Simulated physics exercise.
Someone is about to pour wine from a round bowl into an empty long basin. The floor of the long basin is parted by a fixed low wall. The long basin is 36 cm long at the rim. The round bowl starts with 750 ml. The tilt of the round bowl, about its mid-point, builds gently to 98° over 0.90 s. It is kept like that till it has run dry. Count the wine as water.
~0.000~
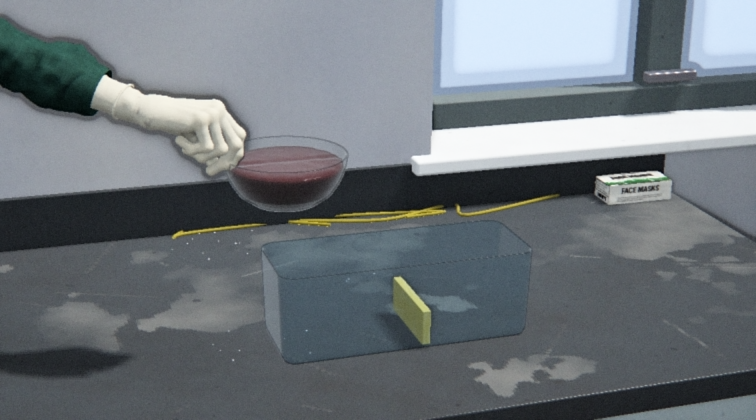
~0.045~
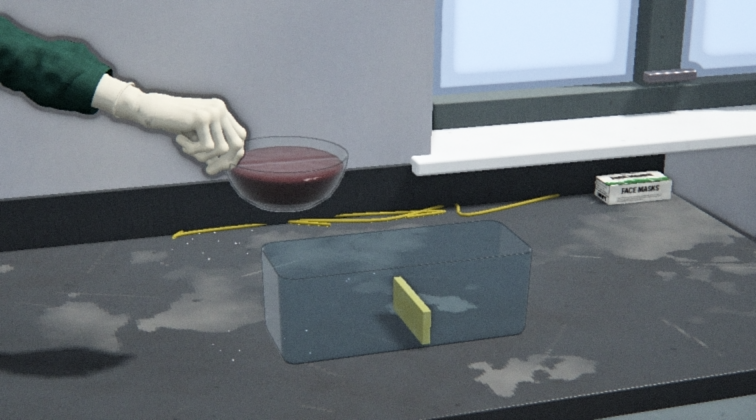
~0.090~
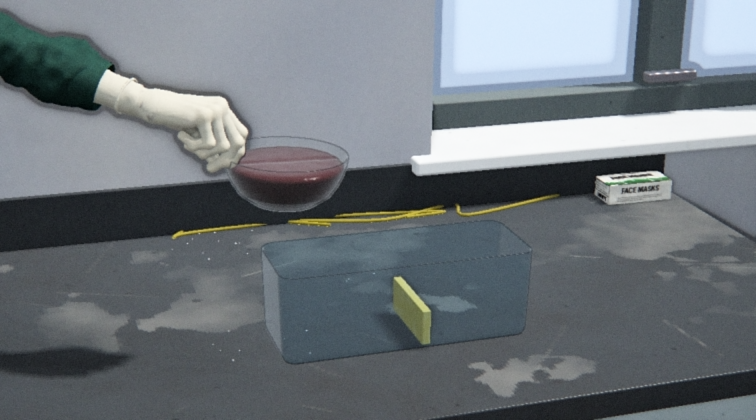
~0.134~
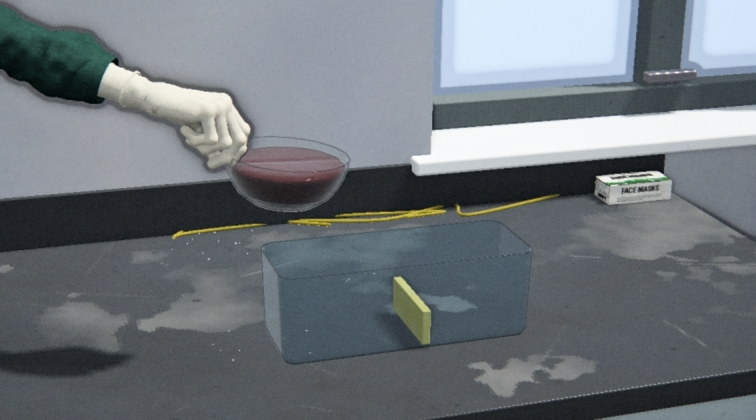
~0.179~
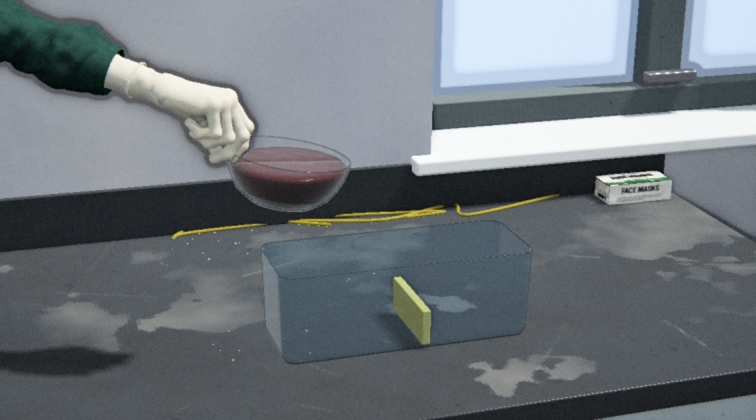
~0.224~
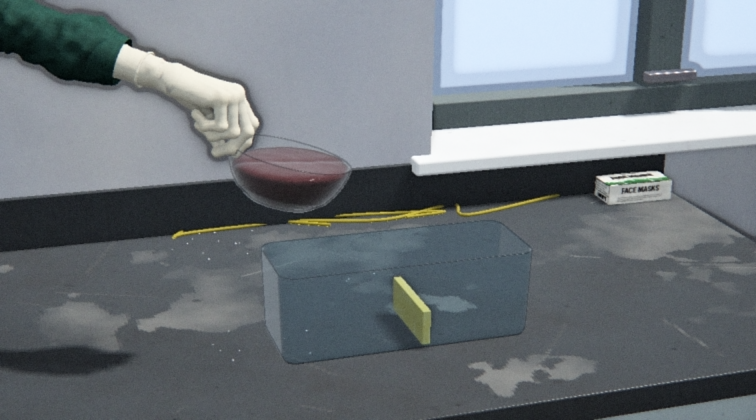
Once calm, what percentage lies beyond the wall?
About 4 per cent.
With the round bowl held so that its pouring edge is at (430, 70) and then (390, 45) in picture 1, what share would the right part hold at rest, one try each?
First 85, then 80 per cent.
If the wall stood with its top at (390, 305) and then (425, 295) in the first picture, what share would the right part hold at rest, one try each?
First 40, then 10 per cent.
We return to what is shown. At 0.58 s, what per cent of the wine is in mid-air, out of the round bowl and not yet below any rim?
About 38 per cent.
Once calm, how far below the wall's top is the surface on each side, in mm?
Left about 22 mm, right about 50 mm.
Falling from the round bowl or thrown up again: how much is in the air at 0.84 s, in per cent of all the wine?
Some 5 per cent.
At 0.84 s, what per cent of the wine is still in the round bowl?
Near 1 in a hundred.
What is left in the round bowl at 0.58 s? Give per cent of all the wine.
Near 32 in a hundred.
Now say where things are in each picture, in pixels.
The first picture shows tilt 0°; pouring edge (345, 150); surface from (226, 166) to (341, 156); the long basin's rim runs from (270, 263) to (516, 236); the wall's top is at (412, 295).
The second picture shows tilt 1°; pouring edge (345, 151); surface from (226, 166) to (341, 157).
The third picture shows tilt 2°; pouring edge (346, 153); surface from (227, 165) to (341, 158).
The fourth picture shows tilt 5°; pouring edge (347, 156); surface from (228, 164) to (342, 159).
The fifth picture shows tilt 9°; pouring edge (347, 160); surface from (229, 163) to (344, 160).
The sixth picture shows tilt 14°; pouring edge (348, 165); surface from (231, 164) to (346, 161).
By 0.58 s the tilt is 70° and 32 per cent is still to pour, 30 is left of the wall and 0 right of it.
By 0.84 s the tilt is 97° and 1 per cent is still to pour, 92 is left of the wall and 1 right of it.
By 1.11 s the tilt is 98° and 0 per cent is still to pour, 93 is left of the wall and 4 right of it.
By 1.40 s the tilt is 98° and 0 per cent is still to pour, 93 is left of the wall and 4 right of it.
At rest 93 per cent lies left of the wall, 4 right of it and 2 outside.
